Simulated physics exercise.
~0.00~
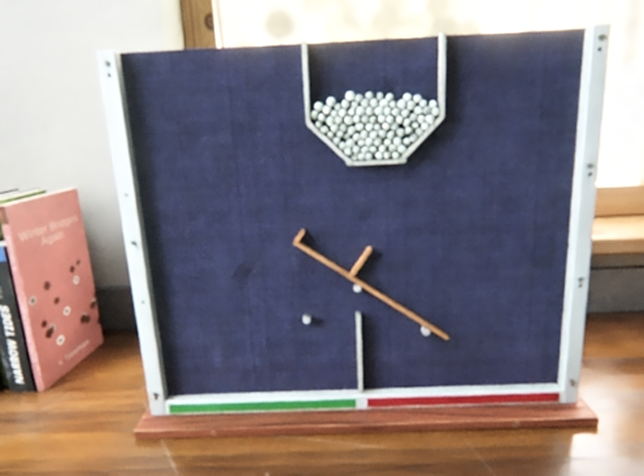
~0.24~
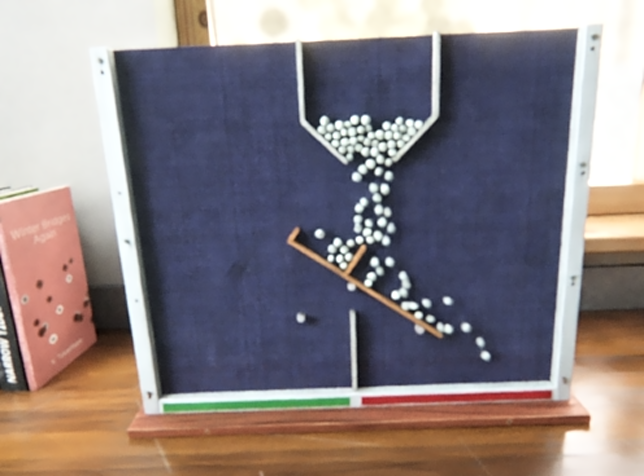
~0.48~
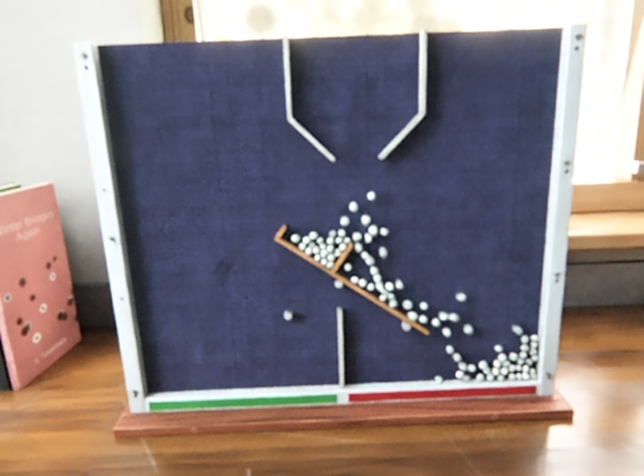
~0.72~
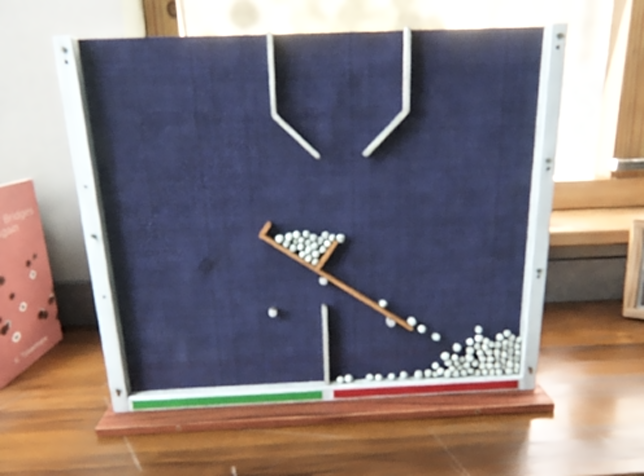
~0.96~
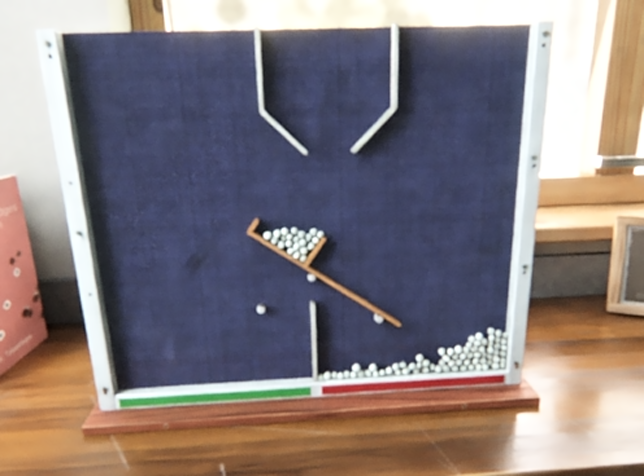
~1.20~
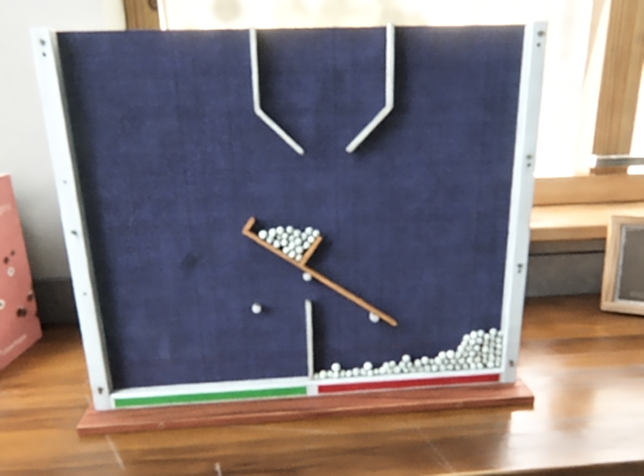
On a wooden table, white beads pour onto a tilted orange tray, most settling bottom right.
